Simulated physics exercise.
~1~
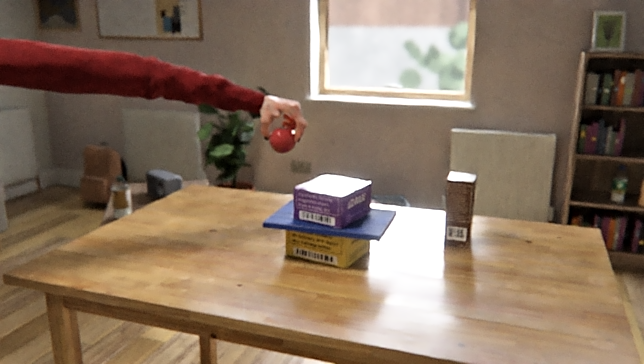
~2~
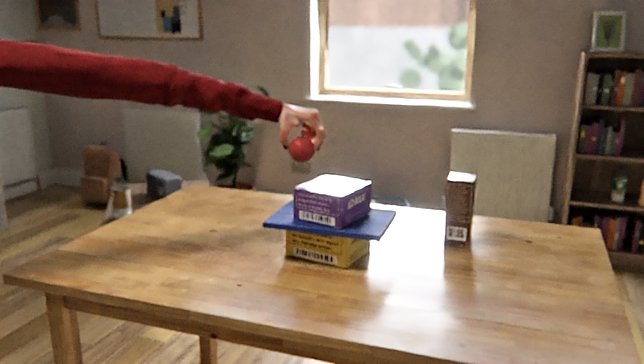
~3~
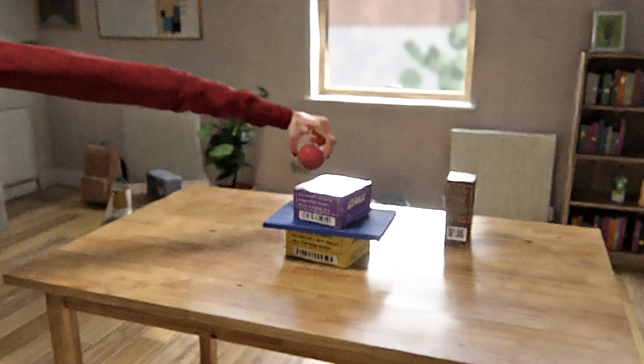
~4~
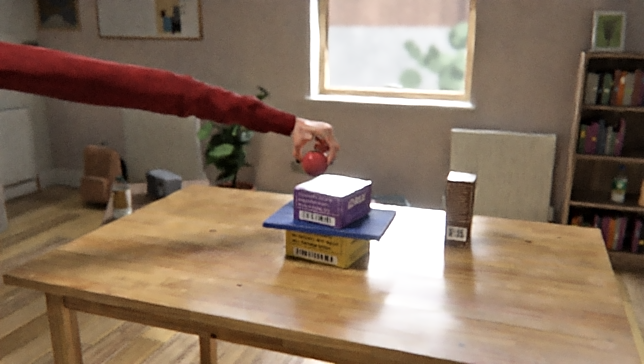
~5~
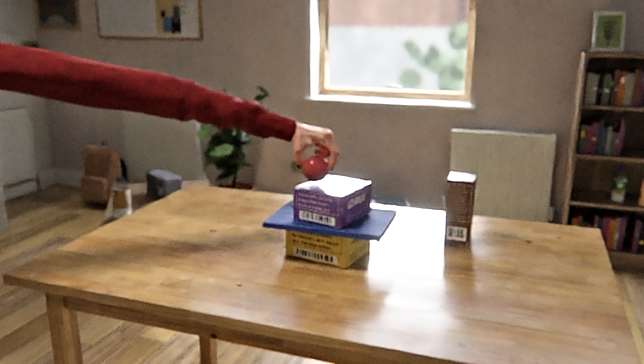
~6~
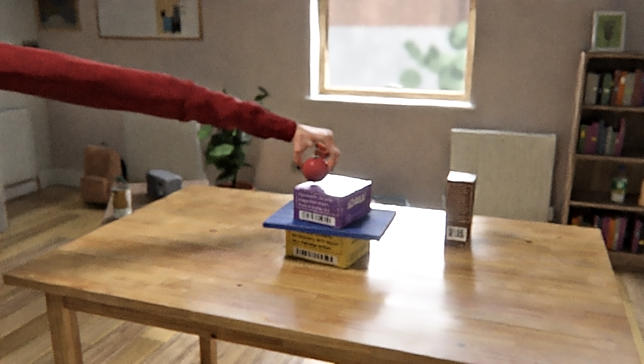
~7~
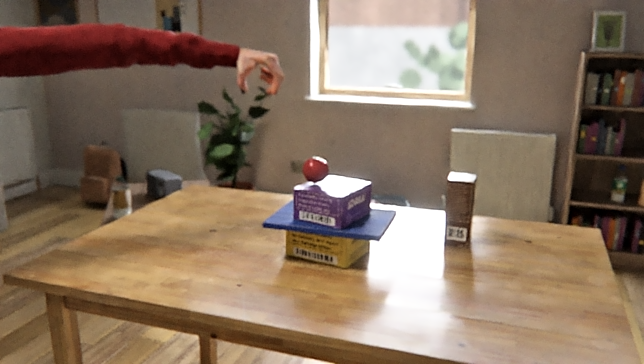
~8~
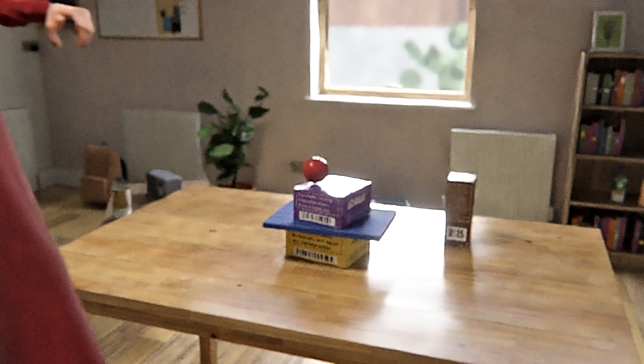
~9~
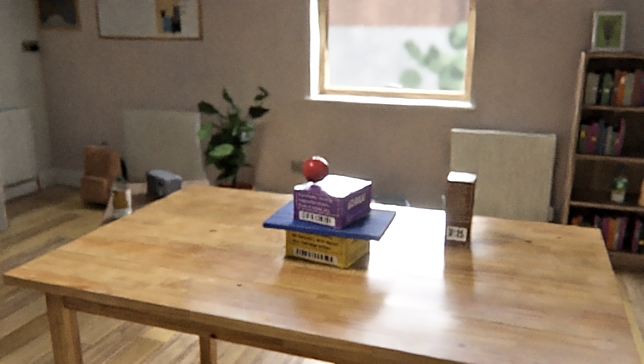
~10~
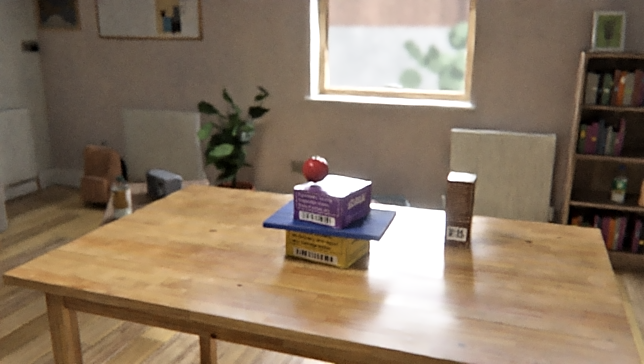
A red tomato, held by a hand in a red sleeve, moved right and down onto a purple box stacked on a blue board and a yellow box. The hand let go and withdrew left, and the pile stayed up with the tomato resting on top.
